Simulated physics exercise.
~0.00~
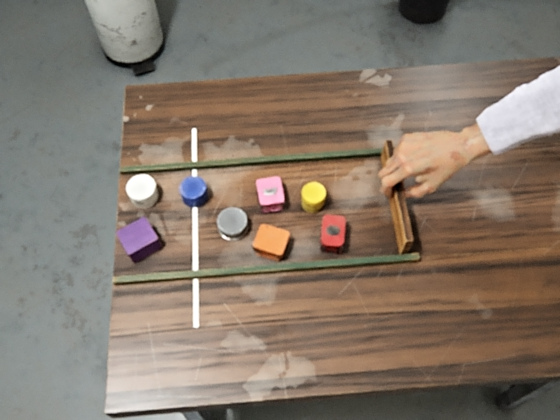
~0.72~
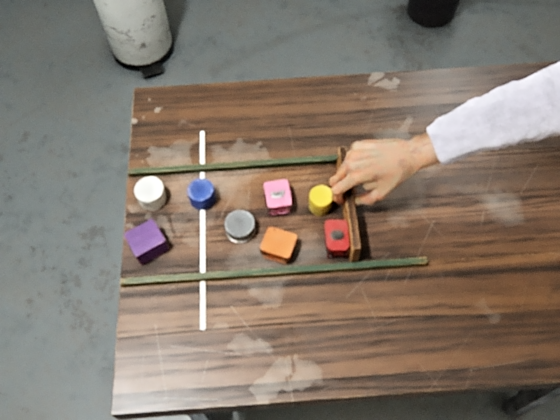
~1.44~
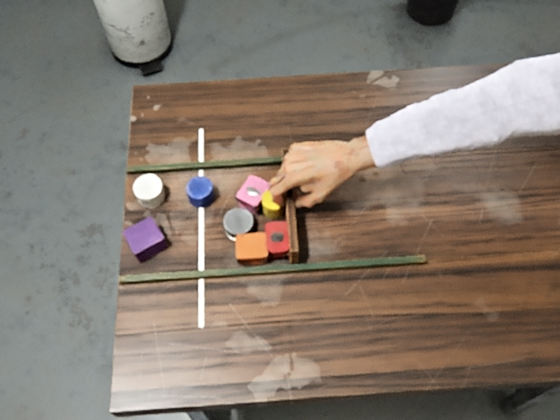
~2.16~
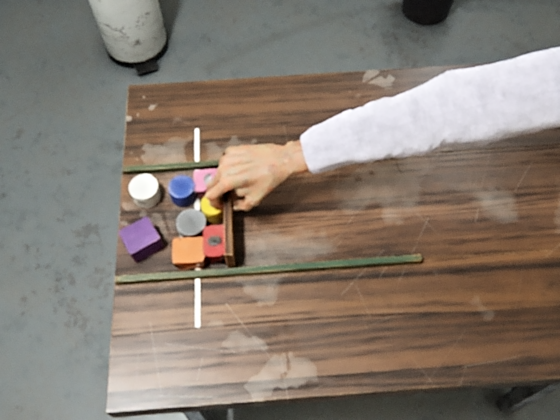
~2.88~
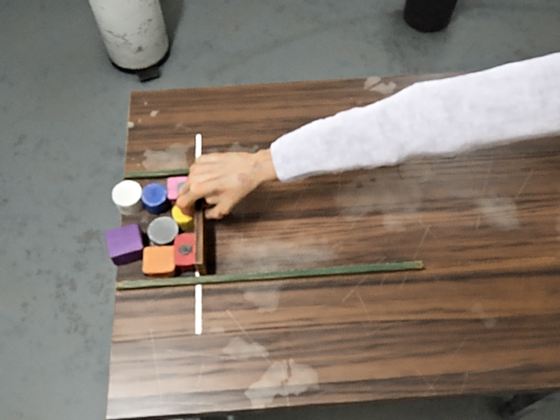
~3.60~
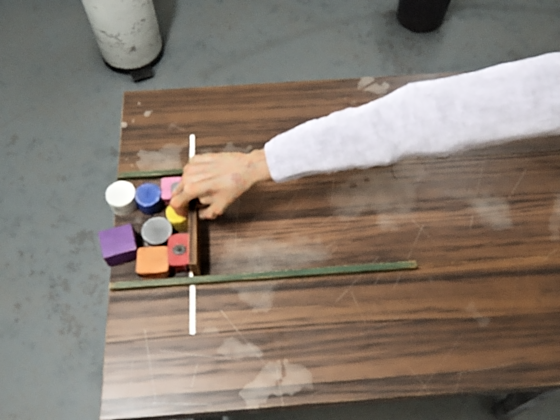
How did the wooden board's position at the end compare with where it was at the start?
At the start the board stood well to the right of the white tape, near the right ends of the green strips. By the end it was much farther left, right by the tape.
